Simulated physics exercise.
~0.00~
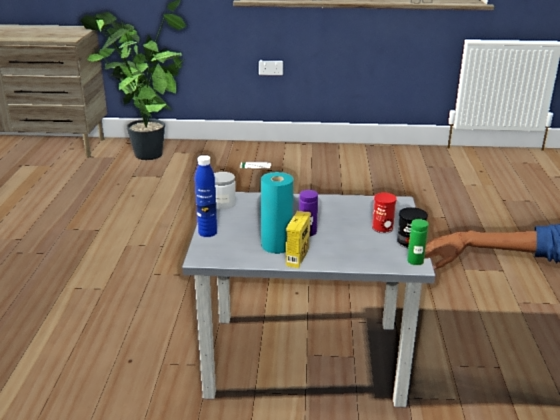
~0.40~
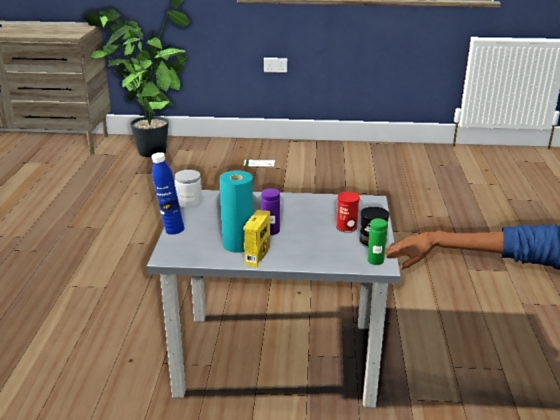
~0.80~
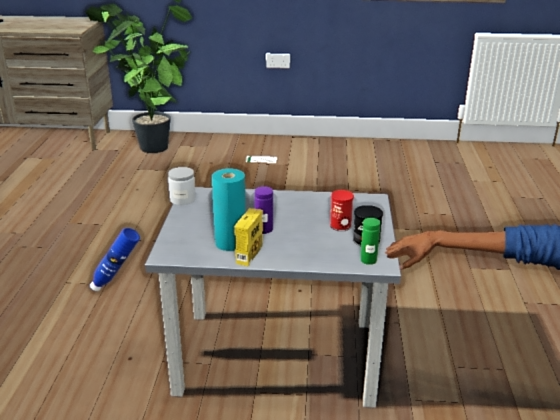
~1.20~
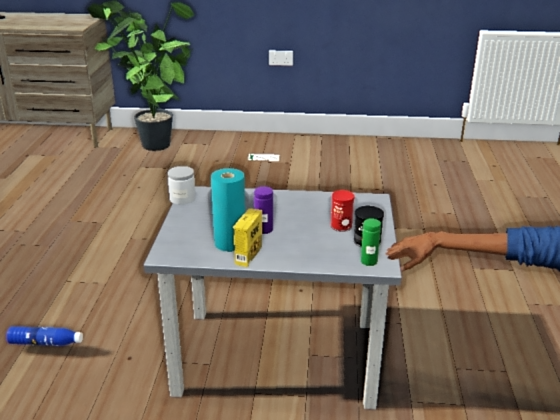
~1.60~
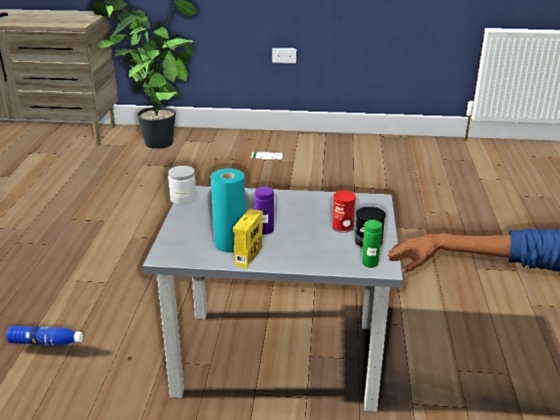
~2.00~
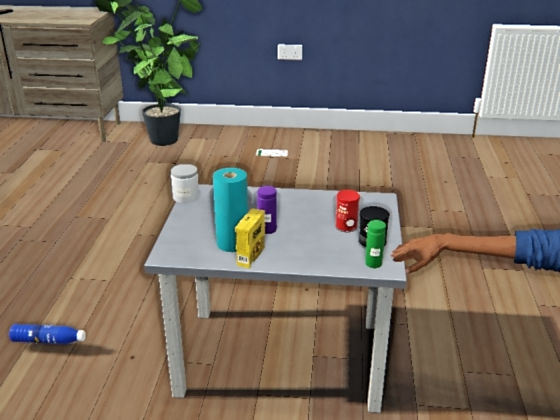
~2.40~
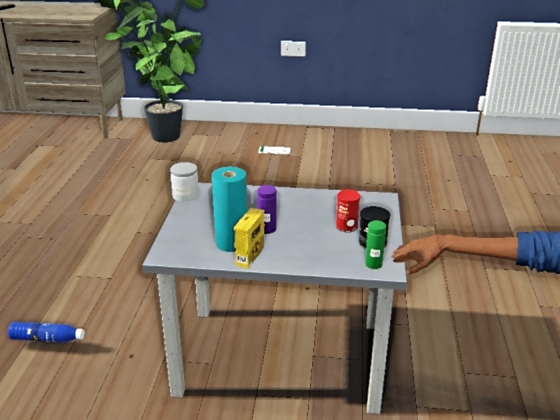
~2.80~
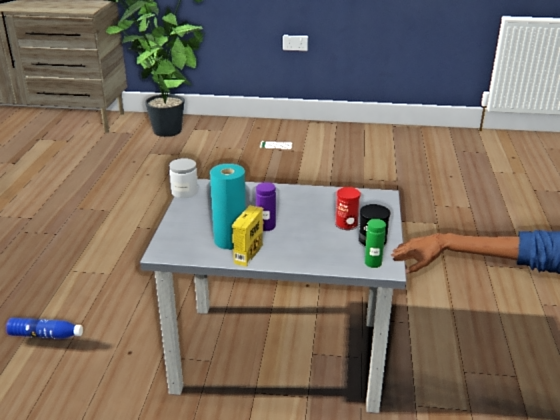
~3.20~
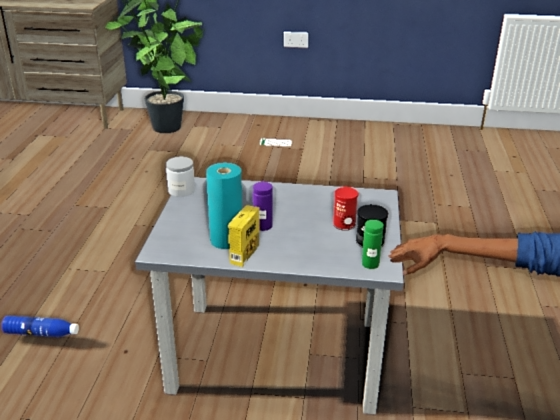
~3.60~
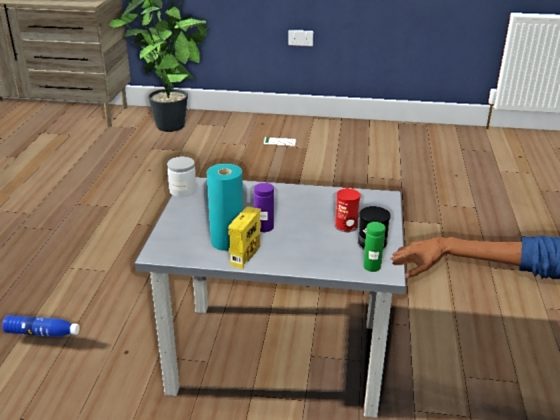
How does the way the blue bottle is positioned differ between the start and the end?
At the start the blue bottle stands upright on the table. At the end it lies on its side on the floor to the left.
